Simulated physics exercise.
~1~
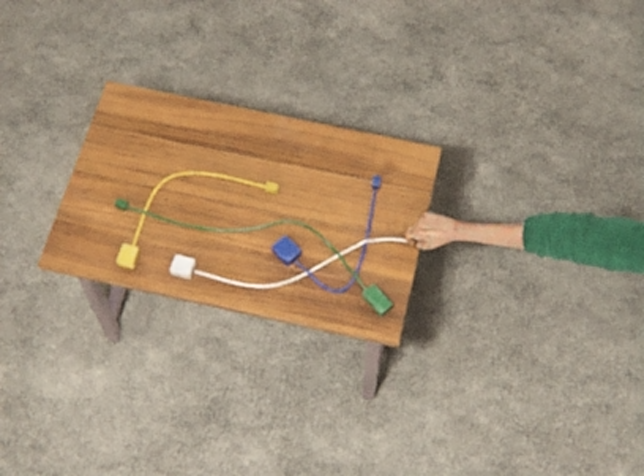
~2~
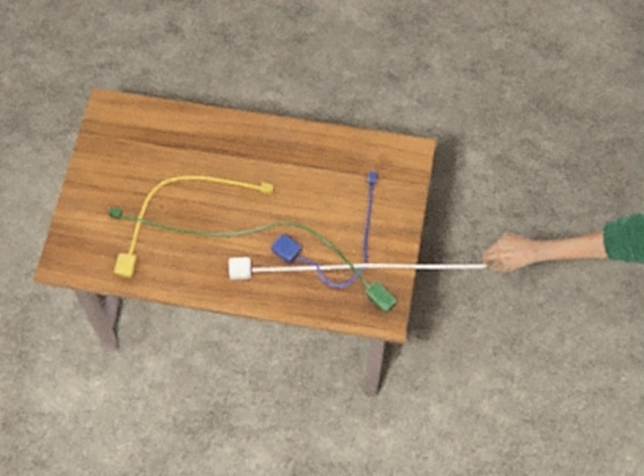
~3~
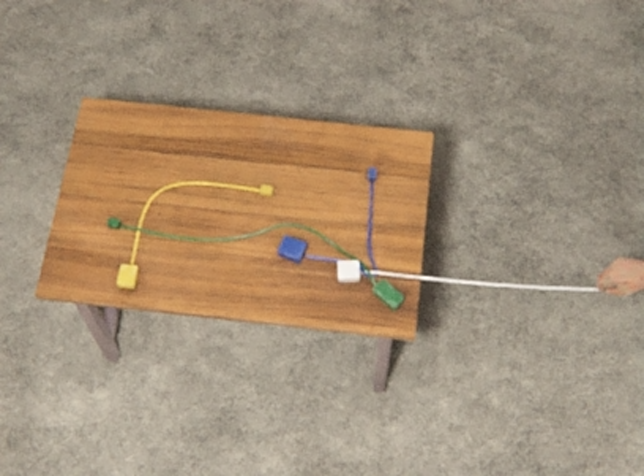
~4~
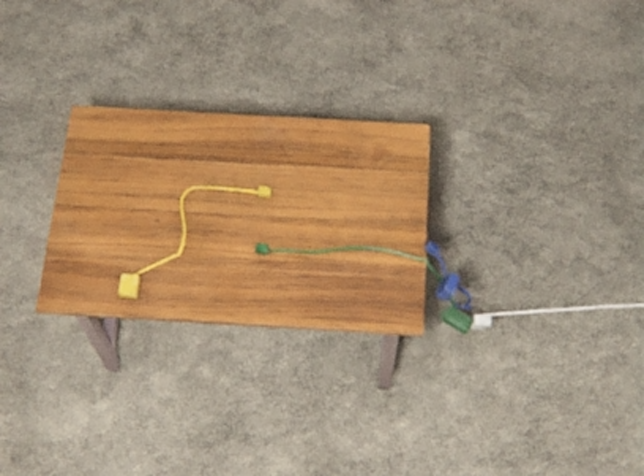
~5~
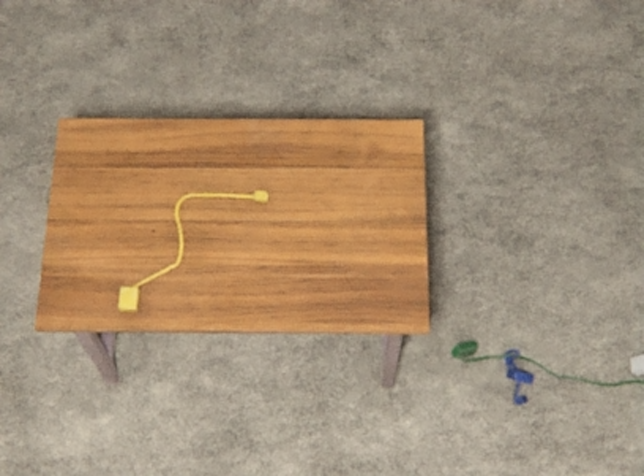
A hand in a green sleeve grips the end of a white cable at the right edge of a wooden table, seen from above on a grey floor. Yellow, green, blue and white cables with block-like chargers lie across the top, the last three overlapping. The hand pulls the white cable out to the right, sliding its charger across the wood. The white charger catches the blue and green cables and drags them over the edge in a tangle. Finally, only the yellow cable remains on the table, while the others lie off to the right.
